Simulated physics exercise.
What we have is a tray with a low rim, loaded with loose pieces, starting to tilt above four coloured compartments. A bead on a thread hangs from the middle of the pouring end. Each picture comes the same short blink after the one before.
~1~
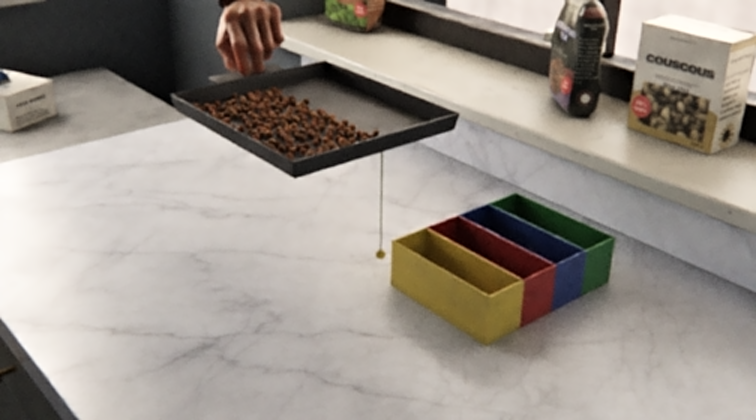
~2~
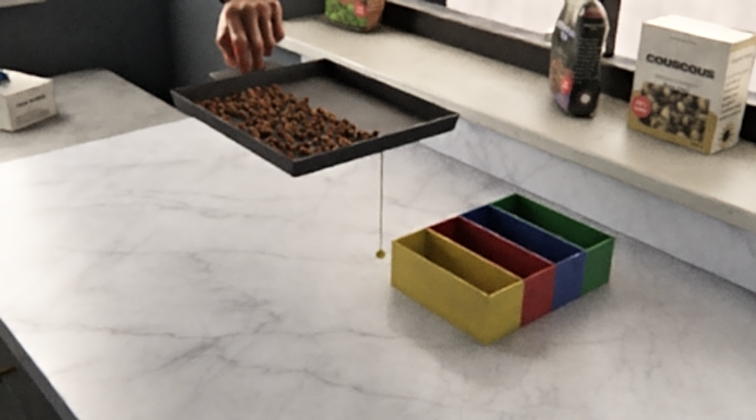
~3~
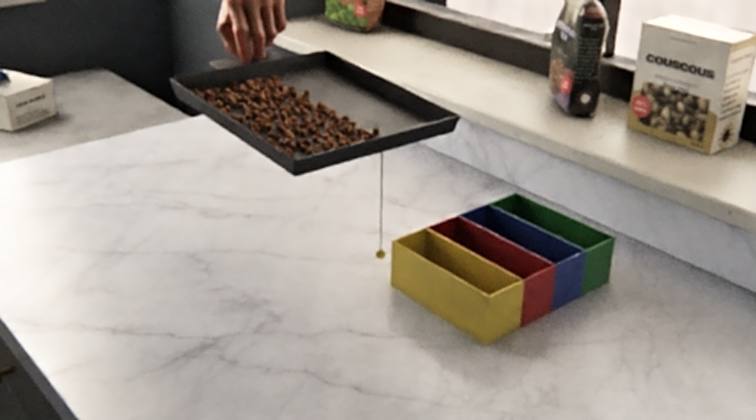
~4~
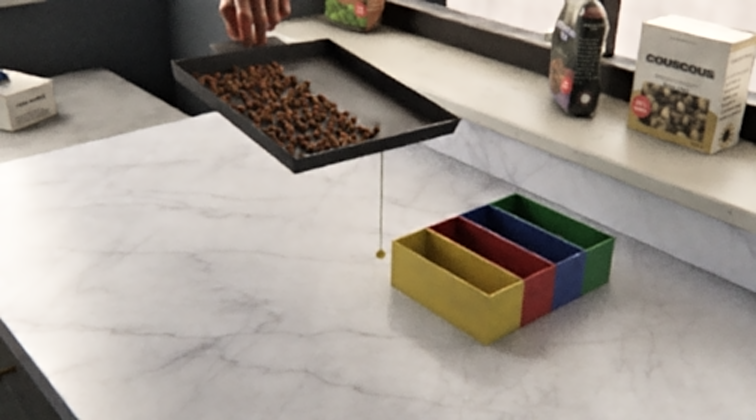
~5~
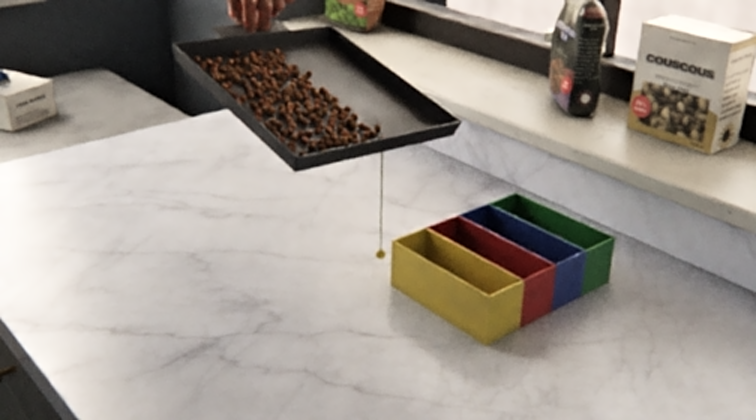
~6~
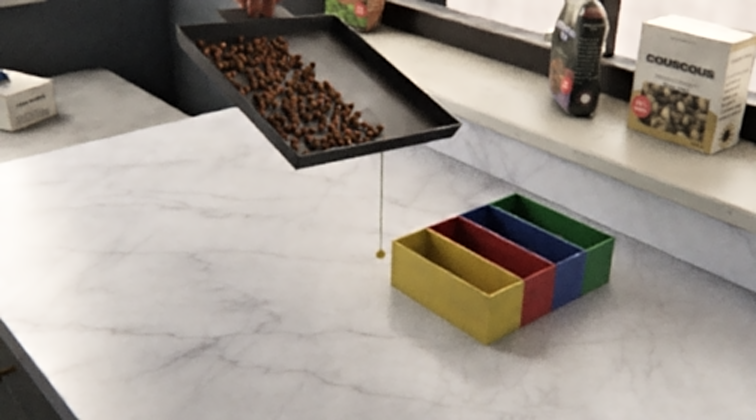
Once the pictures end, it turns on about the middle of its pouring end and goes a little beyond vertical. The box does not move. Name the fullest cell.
Most goes to the yellow cell.
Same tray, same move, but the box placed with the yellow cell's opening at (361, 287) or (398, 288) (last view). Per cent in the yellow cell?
In turn 10 and 20 in a hundred.
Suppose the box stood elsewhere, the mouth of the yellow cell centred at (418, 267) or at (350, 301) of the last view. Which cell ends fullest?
The first try: The red cell. The second: The cell in green.
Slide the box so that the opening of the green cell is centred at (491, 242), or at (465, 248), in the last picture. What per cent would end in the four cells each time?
First some 90, then 90 per cent.
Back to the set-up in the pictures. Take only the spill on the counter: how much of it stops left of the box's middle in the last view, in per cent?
Close to 90 per cent.
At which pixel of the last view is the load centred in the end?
At about (455, 312).
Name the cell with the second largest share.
It is the red one.
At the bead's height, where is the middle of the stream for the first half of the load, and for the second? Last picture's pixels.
First near (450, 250), later near (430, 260).
Shortly afterwards, tray tipped steeply; all but a few on the tray; only a few in the red cell; only a few in the yellow cell; a little falling or outside the box.
Next, tray tipped past a quarter turn; near two thirds on the tray; a little in the yellow cell; a little in the red cell; only a few in the blue cell; near a quarter falling or outside the box.
Some moments later, tray tipped past a quarter turn; near a third in the yellow cell; a little in the red cell; only a few in the blue cell; near half falling or outside the box.
In the end, tray tipped past a quarter turn; near a third in the yellow cell; a little in the red cell; only a few in the blue cell; none at all in the green cell; near half outside the box.
